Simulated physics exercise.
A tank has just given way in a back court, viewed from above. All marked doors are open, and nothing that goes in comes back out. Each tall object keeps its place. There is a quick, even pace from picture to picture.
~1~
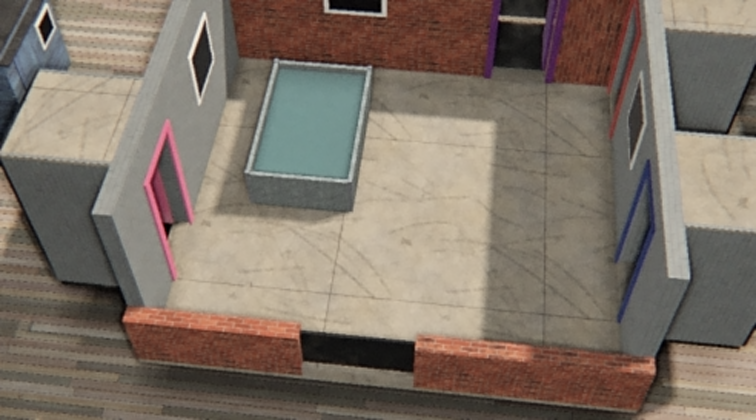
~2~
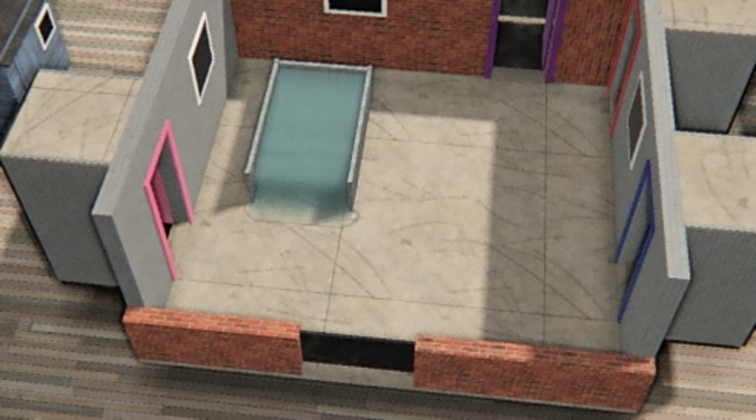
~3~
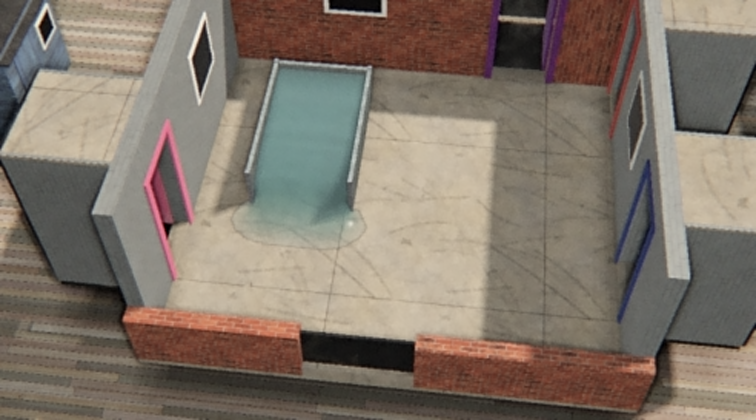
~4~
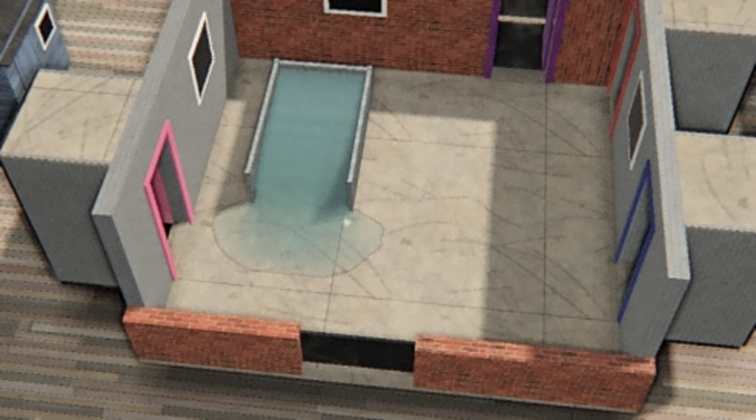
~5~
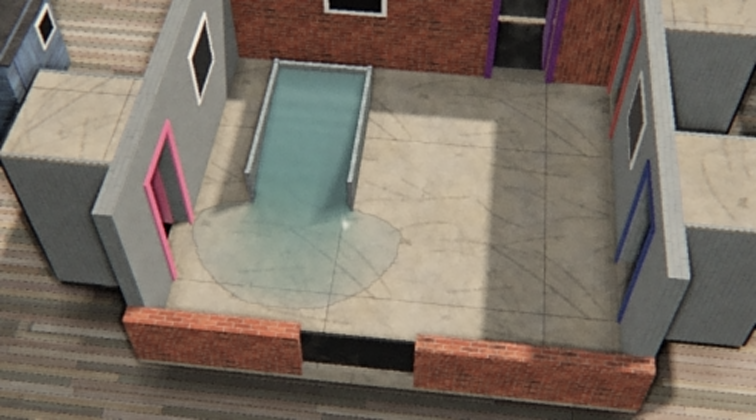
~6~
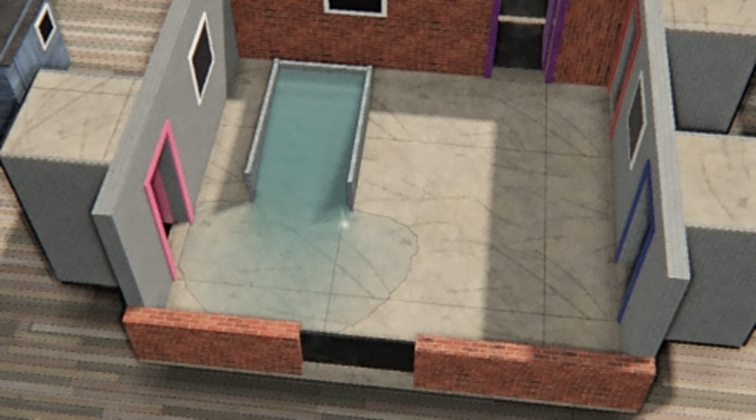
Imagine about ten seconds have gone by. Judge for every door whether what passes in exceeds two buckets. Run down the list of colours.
The red door is not overrun past two buckets; the pink door is overrun past two buckets; the blue door is overrun past two buckets; the purple door is overrun past two buckets.
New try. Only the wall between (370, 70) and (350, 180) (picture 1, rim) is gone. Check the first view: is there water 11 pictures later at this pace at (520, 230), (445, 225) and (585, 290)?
Taking the points in order: Swamped, swamped and swamped.
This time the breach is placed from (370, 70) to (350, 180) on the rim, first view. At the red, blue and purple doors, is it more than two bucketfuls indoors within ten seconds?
Door by door, the red door crosses the line, then the blue door crosses the line, then the purple door crosses the line.
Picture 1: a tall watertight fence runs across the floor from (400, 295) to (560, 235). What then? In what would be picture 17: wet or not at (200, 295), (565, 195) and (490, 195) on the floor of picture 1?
Taking the three spots in turn, they are inundated, unwetted and unwetted.
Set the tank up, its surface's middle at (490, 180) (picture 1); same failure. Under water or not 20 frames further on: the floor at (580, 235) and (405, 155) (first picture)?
Taking them in the order given, I'd call it drenched and then not reached.
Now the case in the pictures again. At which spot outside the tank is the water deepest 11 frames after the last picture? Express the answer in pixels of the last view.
Near (222, 343).
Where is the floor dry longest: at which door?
That would be the door marked purple.
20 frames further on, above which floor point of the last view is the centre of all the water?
I'd point to (326, 265).
A moment on, water covers 25 % of the floor; the red door not reached, the pink door wet at the sill, nothing in, the blue door not reached, the purple door not reached.
Next, water covers 30 % of the floor; the red door not reached, the pink door under two buckets in, the blue door not reached, the purple door not reached.
Then, water covers 45 % of the floor; the red door not reached, the pink door over two buckets in, the blue door wet at the sill, nothing in, the purple door not reached.
Later, water covers 75 % of the floor; the red door wet at the sill, nothing in, the pink door far over two buckets in, the blue door over two buckets in, the purple door not reached.
In the end, water covers 95 % of the floor; the red door wet at the sill, nothing in, the pink door far over two buckets in, the blue door over two buckets in, the purple door over two buckets in.
